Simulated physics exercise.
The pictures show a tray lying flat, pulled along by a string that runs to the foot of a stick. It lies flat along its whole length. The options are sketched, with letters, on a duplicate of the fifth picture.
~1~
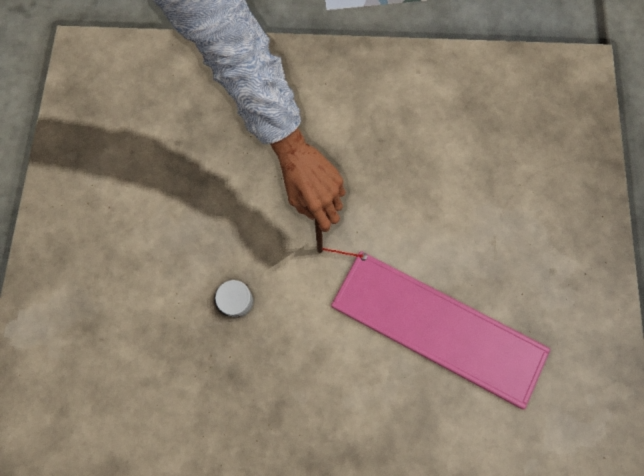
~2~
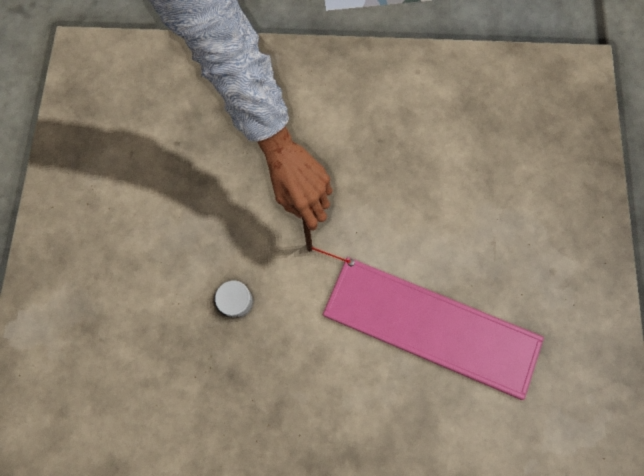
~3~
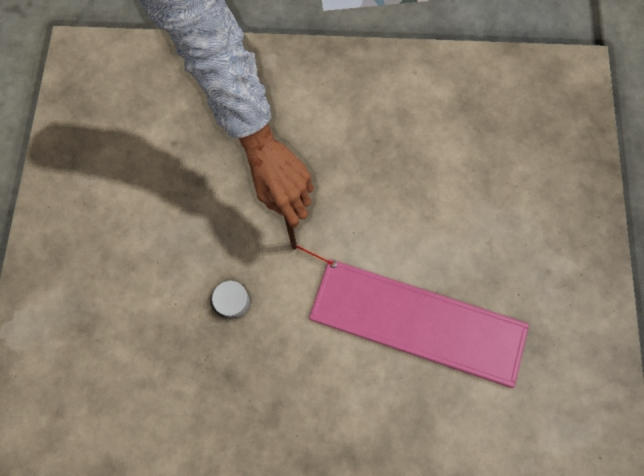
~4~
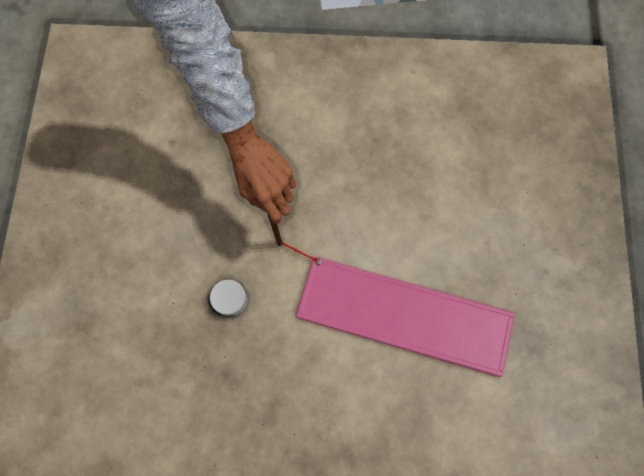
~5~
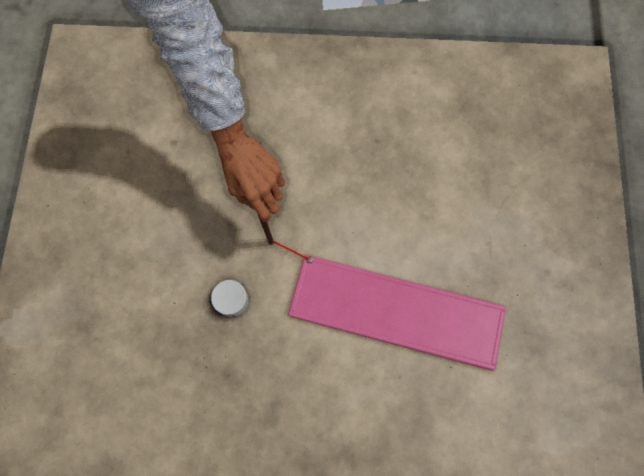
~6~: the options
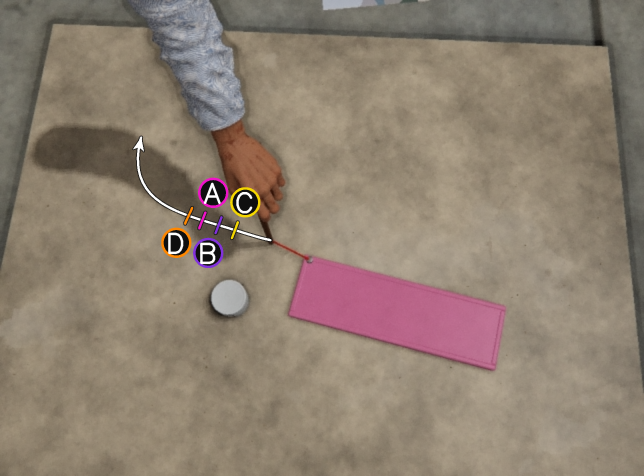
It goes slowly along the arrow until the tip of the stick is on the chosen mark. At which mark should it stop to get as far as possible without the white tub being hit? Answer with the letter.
Mark C.
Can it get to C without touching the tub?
Yes.
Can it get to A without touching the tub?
No.
On the marked copy, A at (202, 220); B at (219, 225); C at (235, 230); D at (189, 216); the route from (270, 240) via (173, 210) to (141, 138).
With C. Early on, foot of the stick (259, 238), middle of the tray (386, 305).
Further on, foot of the stick (247, 234), middle of the tray (375, 300).
At the end, foot of the stick (235, 230), middle of the tray (363, 294); nothing has been touched.
As for the rest, A is too far, the tub has been hit; B is too far, the tub has been hit; D is too far, the tub has been hit.
